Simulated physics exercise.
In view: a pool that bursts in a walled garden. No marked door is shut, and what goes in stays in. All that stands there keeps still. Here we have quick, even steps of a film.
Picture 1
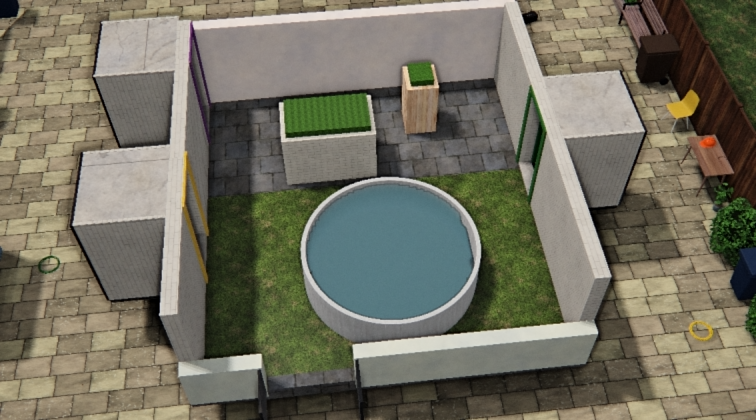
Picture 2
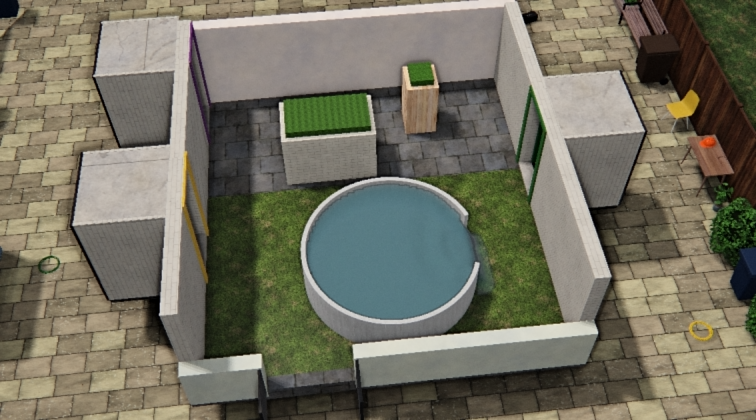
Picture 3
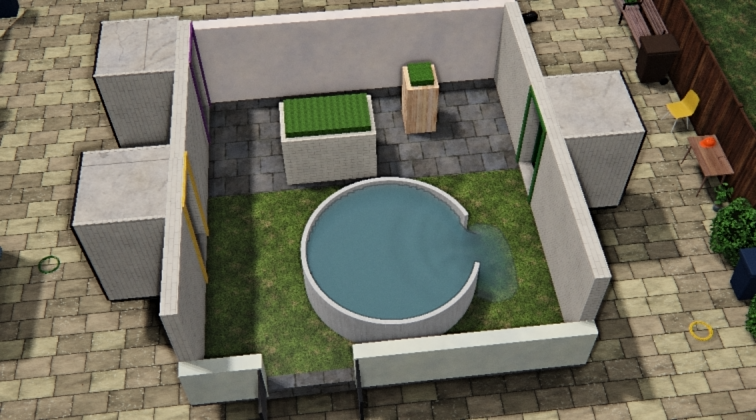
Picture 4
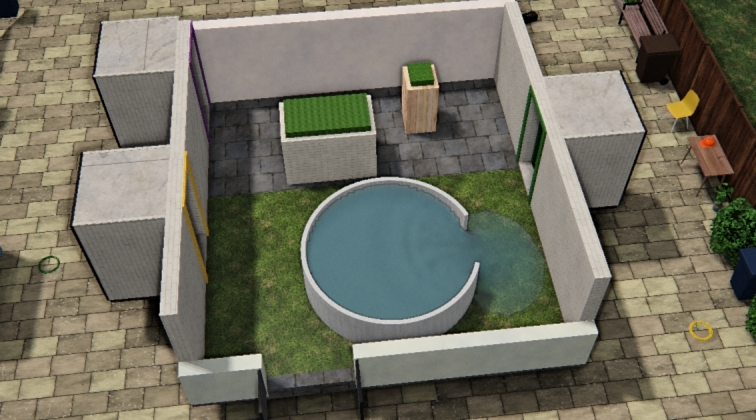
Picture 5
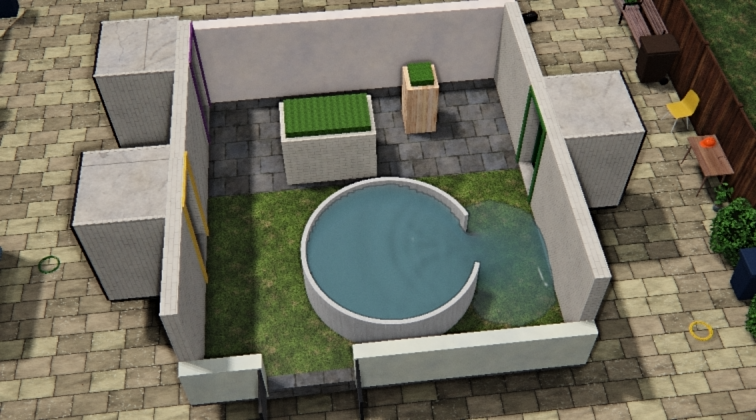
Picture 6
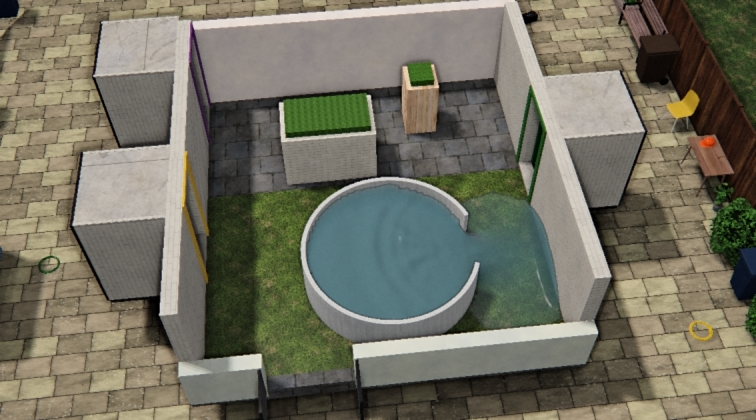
To begin with, a round pool of still water stands on the grass inside a walled garden with planters behind it. A gap opens in the pool's right side and water pours out, spreading in a widening sheet across the grass until it reaches the right wall and spreads along it.
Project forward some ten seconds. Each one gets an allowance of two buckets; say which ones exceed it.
In the end the yellow door will not top two buckets. The purple door will top two buckets. The green door will top two buckets.
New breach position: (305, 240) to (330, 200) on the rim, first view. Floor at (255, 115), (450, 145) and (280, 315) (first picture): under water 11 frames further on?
Point by point: Soaked; unwetted; unwetted.
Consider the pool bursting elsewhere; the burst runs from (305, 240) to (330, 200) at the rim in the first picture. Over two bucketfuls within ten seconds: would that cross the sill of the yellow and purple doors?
Well, the yellow door crosses the threshold, but the purple door crosses the threshold.
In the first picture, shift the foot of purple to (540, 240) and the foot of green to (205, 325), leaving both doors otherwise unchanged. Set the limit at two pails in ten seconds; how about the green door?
I'd say the green one doesn't reach the mark.
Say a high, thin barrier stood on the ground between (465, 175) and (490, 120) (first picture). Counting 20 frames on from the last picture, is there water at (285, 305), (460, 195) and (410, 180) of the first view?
In turn: Free of water, awash, covered.
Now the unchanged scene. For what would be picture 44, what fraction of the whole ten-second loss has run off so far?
My estimate is roughly 45 percent.
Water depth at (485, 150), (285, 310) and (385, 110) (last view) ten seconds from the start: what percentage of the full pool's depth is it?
The depth comes out near 18, 6 and 14 per cent.
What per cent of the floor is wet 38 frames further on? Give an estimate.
About 85 per cent.
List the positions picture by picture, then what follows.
In the first picture, still water in the pool at (391, 248).
In the second picture, water pours out at (472, 257) and has run to a hidden place.
In the third picture, the front is at (495, 230), out from the gap at (472, 258).
In the fourth picture, the front is at (538, 289), out from the gap at (472, 258).
In the fifth picture, the front is at (532, 219), out from the gap at (472, 258).
In the sixth picture, the front is at (527, 203), out from the gap at (472, 257).
A moment on, water covers 15 % of the floor; the yellow door not reached, the purple door not reached, the green door under two buckets in.
Next, water covers 30 % of the floor; the yellow door not reached, the purple door not reached, the green door over two buckets in.
Then, water covers 50 % of the floor; the yellow door not reached, the purple door not reached, the green door over two buckets in.
Later, water covers 85 % of the floor; the yellow door not reached, the purple door under two buckets in, the green door far over two buckets in.
In the end, water covers 100 % of the floor; the yellow door wet at the sill, nothing in, the purple door far over two buckets in, the green door far over two buckets in.
